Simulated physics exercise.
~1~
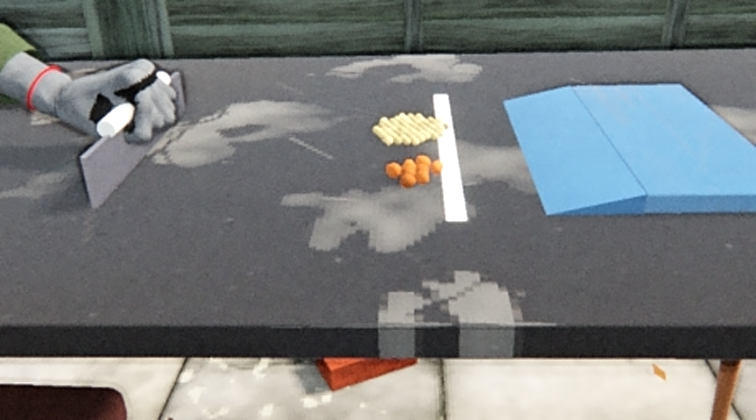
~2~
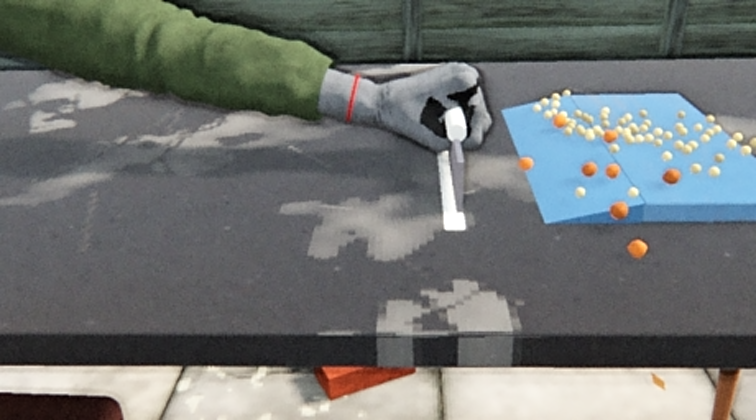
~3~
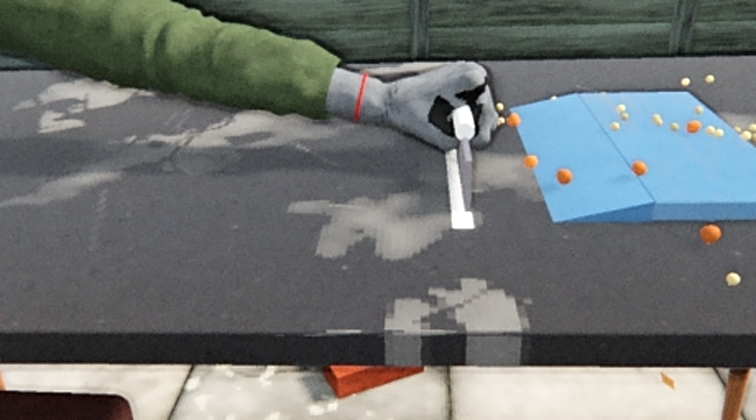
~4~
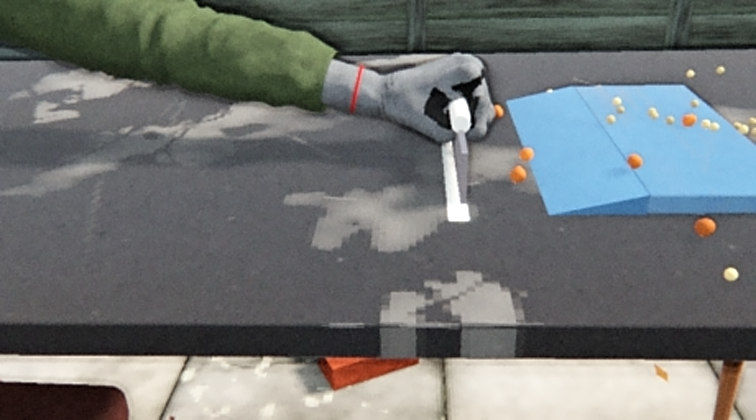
A gloved hand in a green sleeve holds a scraper at the left of a dark, stained tabletop, seen from the front and slightly above by a gently swaying camera. Ahead lie pale yellow pieces and, nearer the viewer, orange balls, beside a white tape line and a blue ramp at right. The hand sweeps right and stops at the tape, sending both lots scattering toward and over the ramp. Most of the yellow pieces pass the top. About half the orange ones do too, while others end on the slope or short of it.
